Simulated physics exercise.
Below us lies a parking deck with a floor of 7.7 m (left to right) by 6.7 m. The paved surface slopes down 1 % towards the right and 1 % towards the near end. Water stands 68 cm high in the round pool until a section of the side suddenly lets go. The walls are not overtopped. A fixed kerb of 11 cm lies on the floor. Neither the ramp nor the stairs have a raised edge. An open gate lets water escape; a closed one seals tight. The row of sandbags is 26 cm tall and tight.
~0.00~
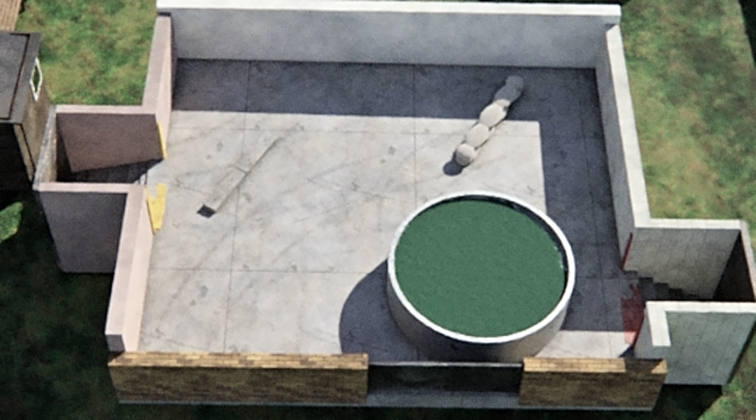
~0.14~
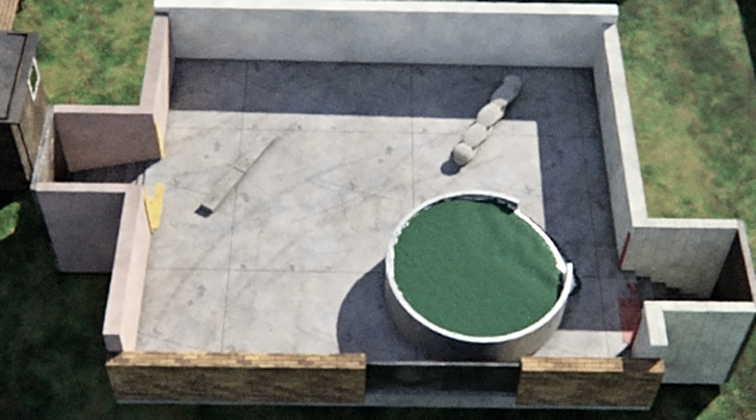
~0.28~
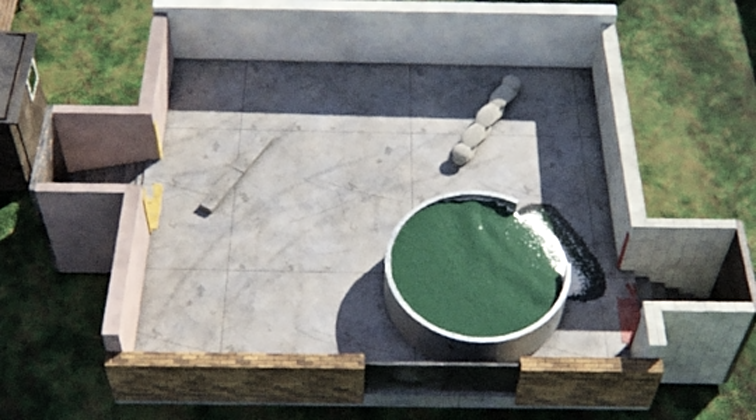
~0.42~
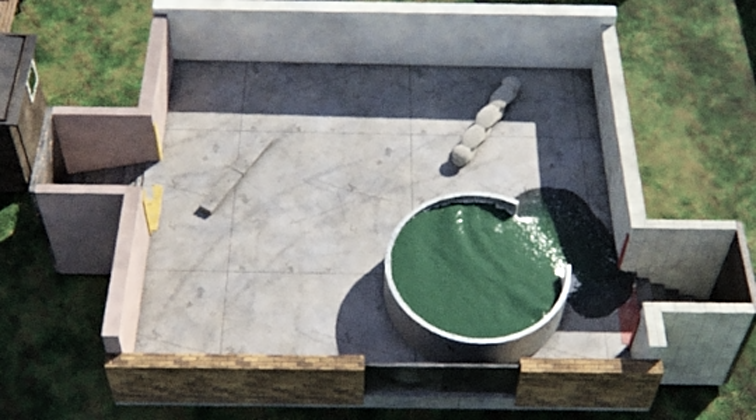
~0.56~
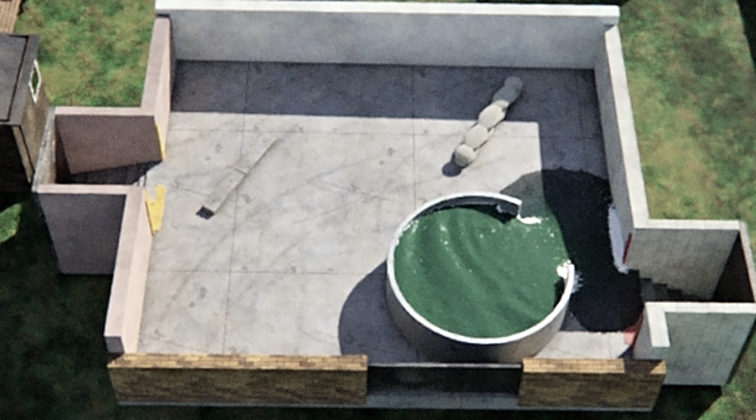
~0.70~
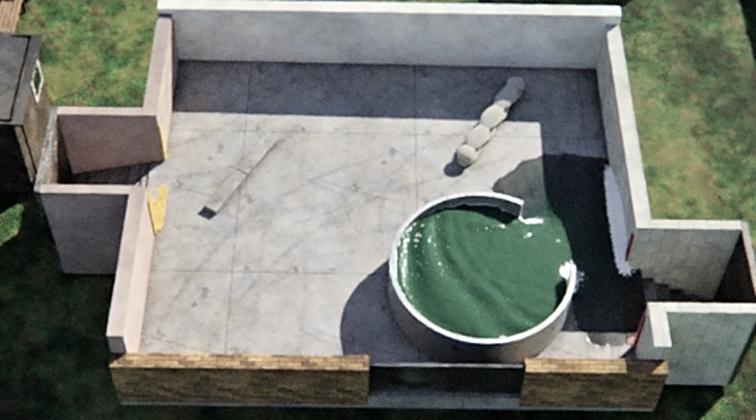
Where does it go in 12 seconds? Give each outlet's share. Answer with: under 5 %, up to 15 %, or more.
The gate takes under 5 %; the stairwell (marked red) takes above 15 %; the down ramp (marked yellow) takes less than 5 %.
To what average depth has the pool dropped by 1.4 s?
Some 49 cm.
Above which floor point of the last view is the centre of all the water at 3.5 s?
Near (515, 217).
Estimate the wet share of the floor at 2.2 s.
About 20 per cent.
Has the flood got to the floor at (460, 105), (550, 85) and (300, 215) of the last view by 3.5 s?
In that order: Under water, wet, still dry.
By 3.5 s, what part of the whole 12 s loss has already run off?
About 40 per cent.
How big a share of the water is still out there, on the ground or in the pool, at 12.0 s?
Some 74 per cent remains.
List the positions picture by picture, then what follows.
The first frame shows still water, 68 cm deep, in the round pool at (481, 266).
In the second frame, water pours out at (547, 249) and has run 0.8 m, to (521, 223); deepest outside 35 cm, 68 cm at the round pool's back.
In the third frame, water pours out at (546, 250) and has run 1.1 m, to (600, 290); deepest outside 38 cm, 68 cm at the round pool's back.
In the fourth frame, the front is at (567, 194), 1.4 m from the gap at (546, 252); 2.7 m2 of floor is under water; 68 cm left at the back of the round pool.
In the fifth frame, water pours out at (548, 252) and has run 1.9 m, to (603, 184); deepest outside 34 cm, 67 cm at the round pool's back.
In the sixth frame, water pours out at (550, 252) and has run 2.4 m, to (609, 162); deepest outside 56 cm, 62 cm at the round pool's back.
After 1.4 s water covers 15 % of the floor and is deepest (52 cm) near (614, 252); gone so far, the gate 0 %, the stairwell (marked red) 2 %, the down ramp (marked yellow) 0 %.
After 2.2 s water covers 20 % of the floor and is deepest (46 cm) near (614, 252); gone so far, the gate 0 %, the stairwell (marked red) 6 %, the down ramp (marked yellow) 0 %.
After 3.5 s water covers 35 % of the floor and is deepest (38 cm) near (593, 98); gone so far, the gate 0 %, the stairwell (marked red) 10 %, the down ramp (marked yellow) 0 %.
After 7.0 s water covers 80 % of the floor and is deepest (22 cm) near (492, 215); gone so far, the gate 0 %, the stairwell (marked red) 17 %, the down ramp (marked yellow) 0 %.
After 12.0 s water covers 95 % of the floor and is deepest (14 cm) near (613, 243); gone so far, the gate 0 %, the stairwell (marked red) 24 %, the down ramp (marked yellow) 1 %.
